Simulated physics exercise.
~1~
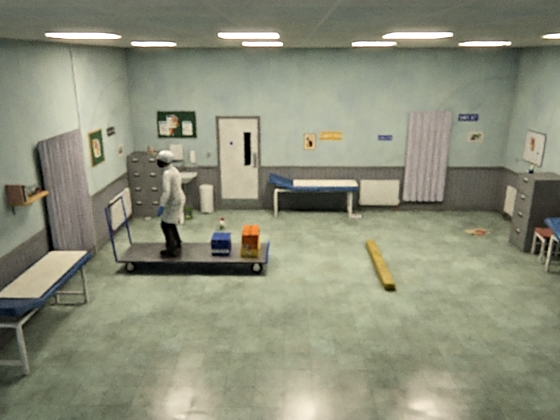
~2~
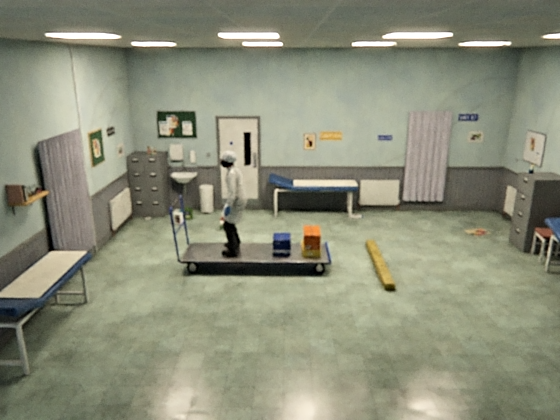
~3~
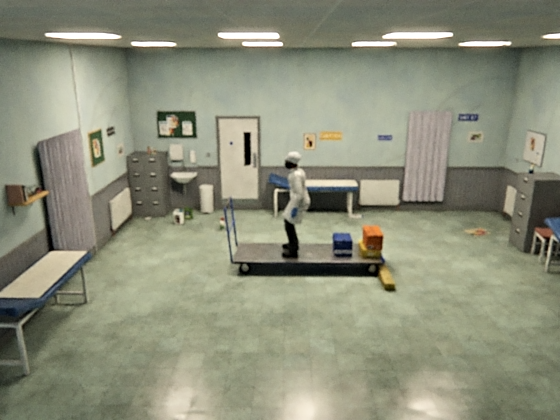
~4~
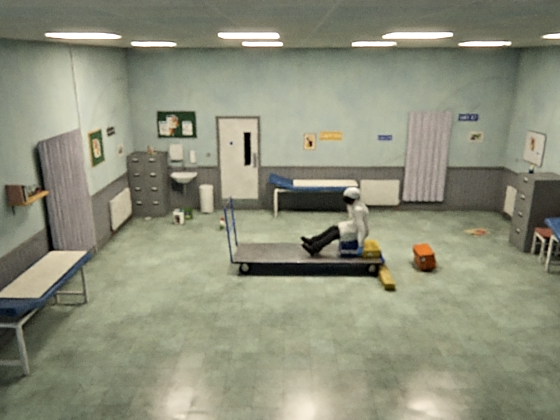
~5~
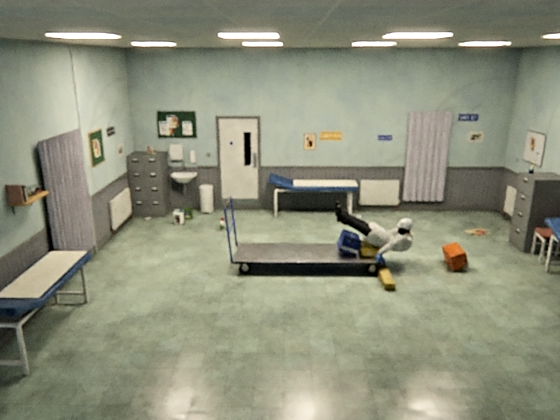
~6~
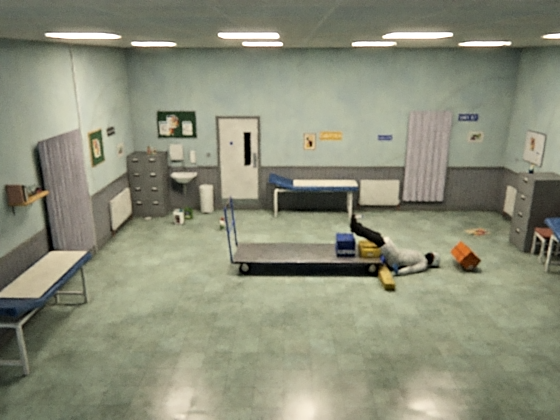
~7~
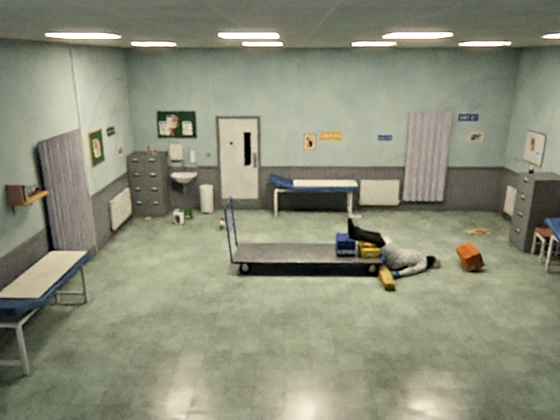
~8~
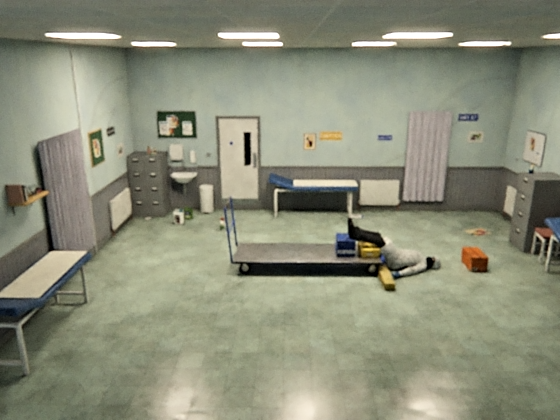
A standing rider pitches off a trolley jammed against a yellow beam and lies beyond its front edge.
